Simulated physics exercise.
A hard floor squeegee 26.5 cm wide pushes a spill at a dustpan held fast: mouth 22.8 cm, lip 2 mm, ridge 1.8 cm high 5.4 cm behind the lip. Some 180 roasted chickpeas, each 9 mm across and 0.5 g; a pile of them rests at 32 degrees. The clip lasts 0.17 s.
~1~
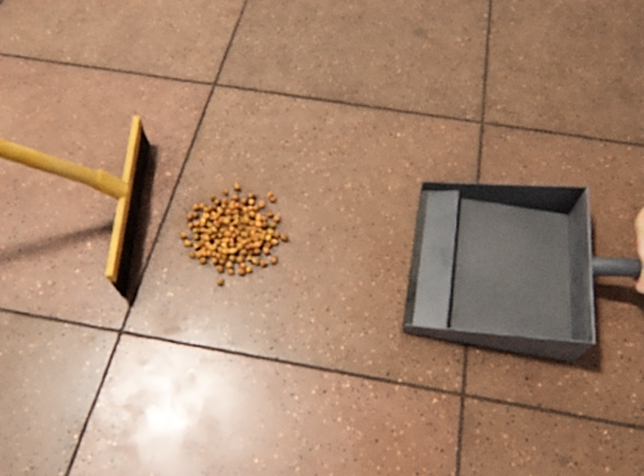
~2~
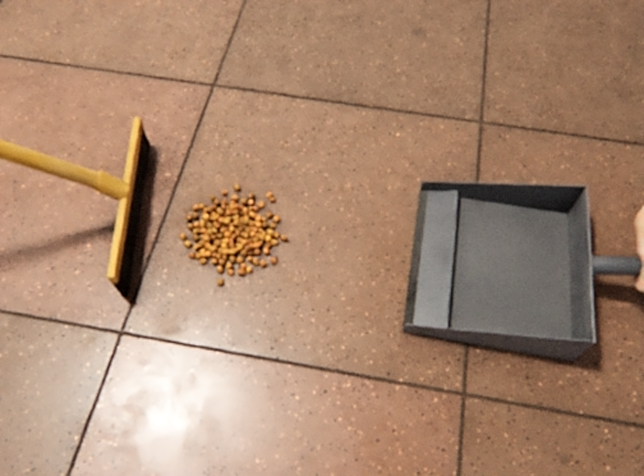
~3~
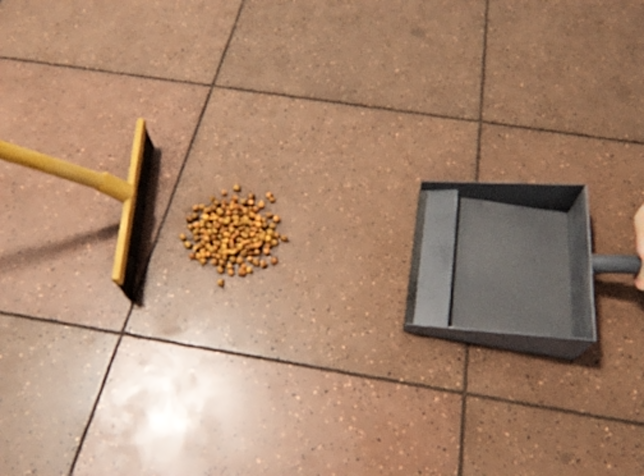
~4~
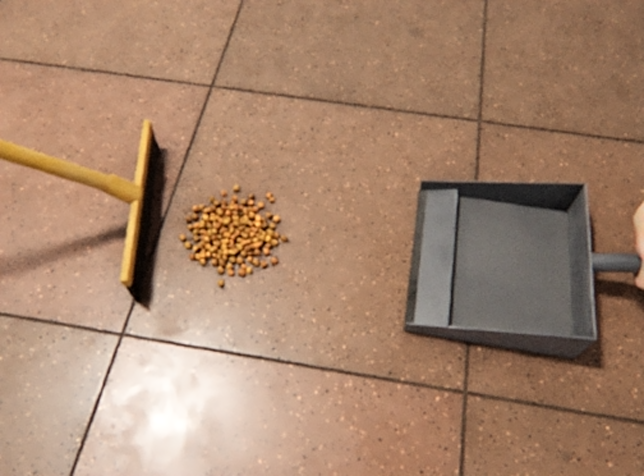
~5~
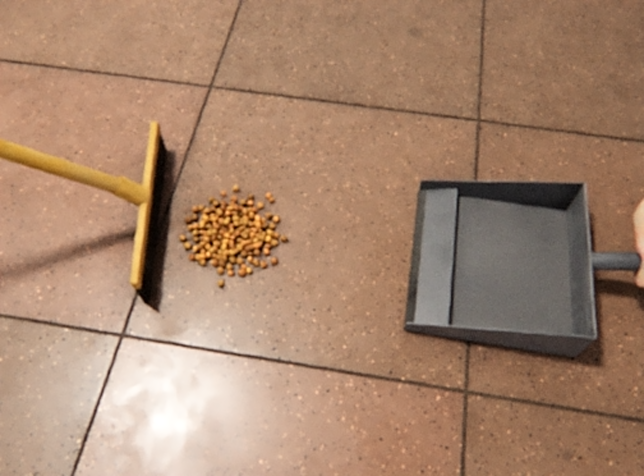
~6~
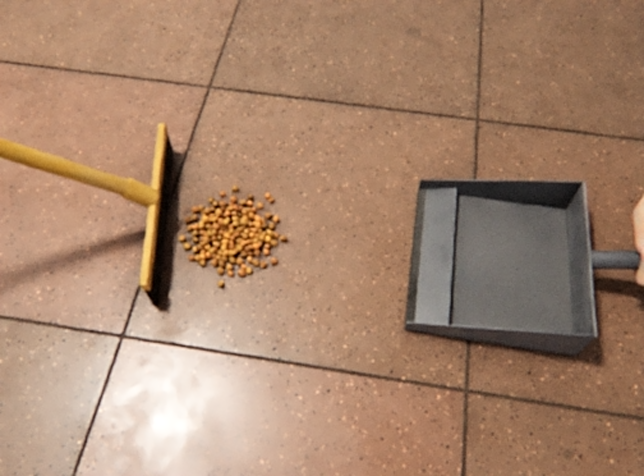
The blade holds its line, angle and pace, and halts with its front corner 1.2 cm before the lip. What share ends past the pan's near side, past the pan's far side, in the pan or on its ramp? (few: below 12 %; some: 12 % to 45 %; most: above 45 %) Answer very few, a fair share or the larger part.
Past the pan's near side: Very few; past the pan's far side: Very few; in the pan or on its ramp: A fair share.
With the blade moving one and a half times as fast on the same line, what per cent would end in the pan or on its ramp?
Then about 25 per cent.
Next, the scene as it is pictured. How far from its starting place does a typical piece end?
Some 26 cm.
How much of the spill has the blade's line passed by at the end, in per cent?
Some 0 per cent.
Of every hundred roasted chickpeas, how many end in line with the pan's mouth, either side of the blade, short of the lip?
About 75 per cent.
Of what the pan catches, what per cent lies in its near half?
About 80 per cent.
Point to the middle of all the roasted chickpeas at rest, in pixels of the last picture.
At about (405, 249).
Then, 0.41 s after the last picture, middle of the blade 21 cm from the lip; 0 % over the lip, far side 0 %, near side 0 %.
Then, 0.68 s after the last picture, middle of the blade 11 cm from the lip; 0 % over the lip, far side 5 %, near side 0 %.
Then, 1.05 s after the last picture, middle of the blade 4 cm from the lip; 20 % over the lip, far side 5 %, near side 0 %.
In the end, near side 0 %, far side 5 %, pan 20 %, in front of the lip or behind the blade 75 %.
